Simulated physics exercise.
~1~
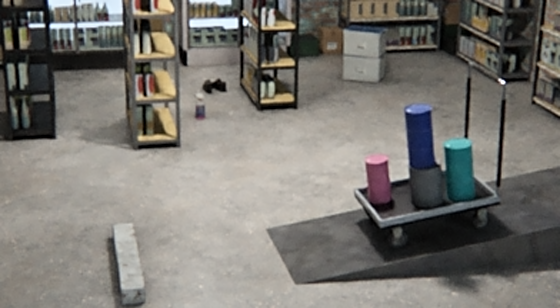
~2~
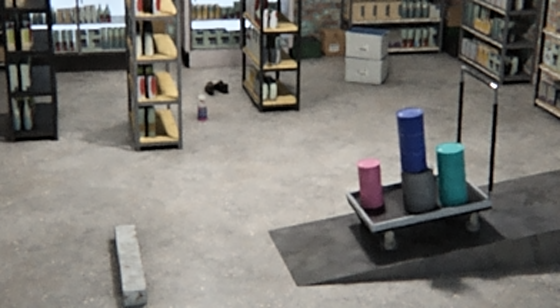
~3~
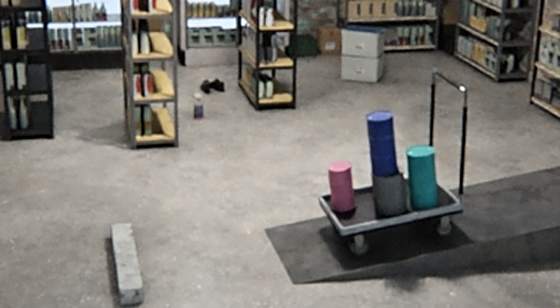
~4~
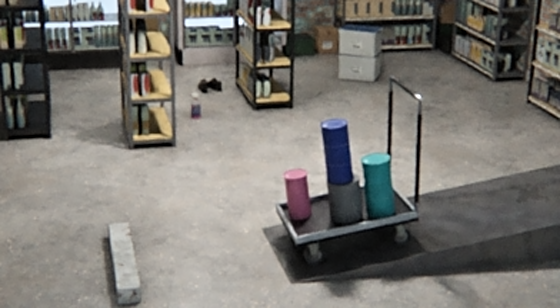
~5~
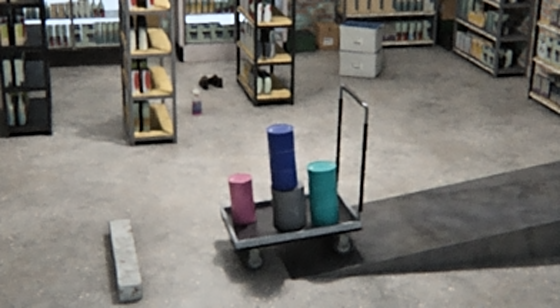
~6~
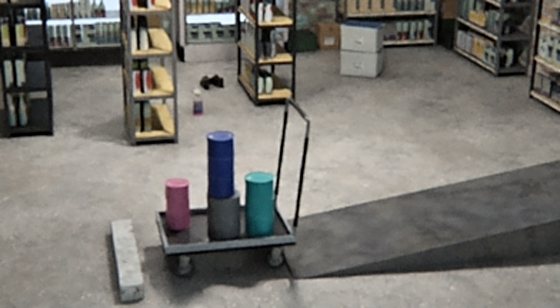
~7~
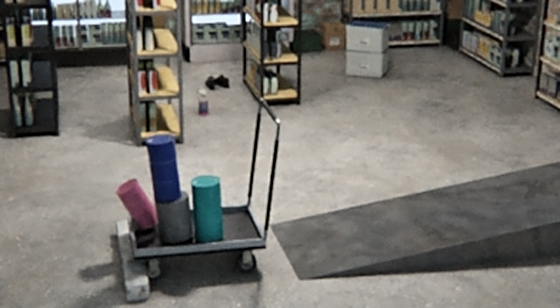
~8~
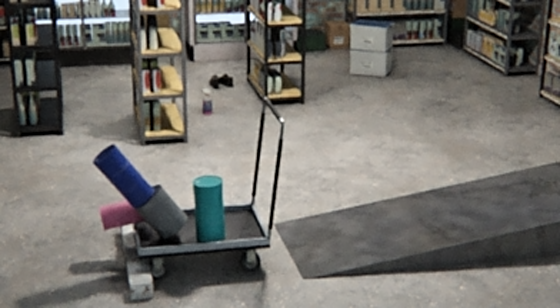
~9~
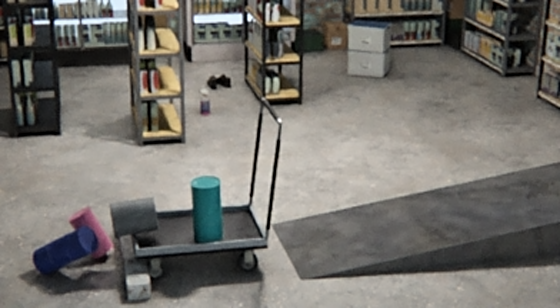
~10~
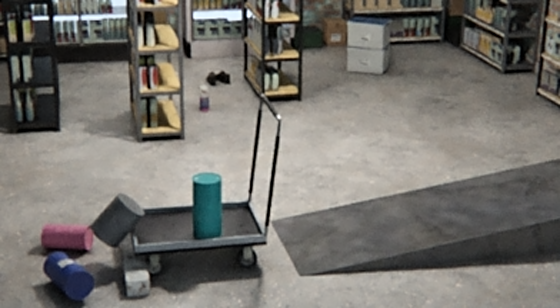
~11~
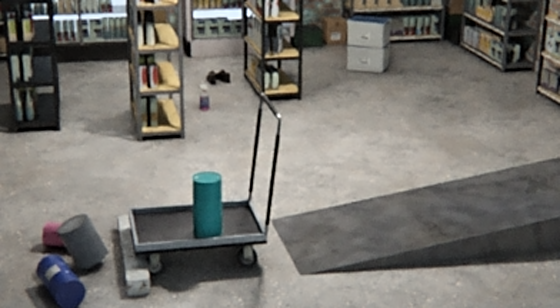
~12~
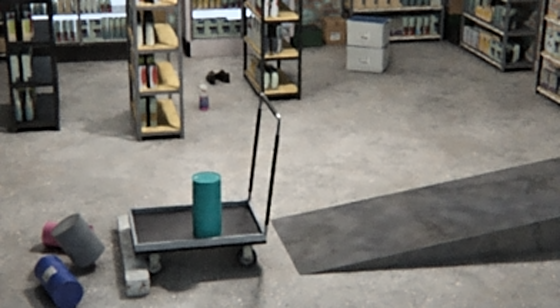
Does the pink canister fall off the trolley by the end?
Yes, the pink canister tips over the front when the trolley reaches the kerb. It ends up lying on the floor to the left.
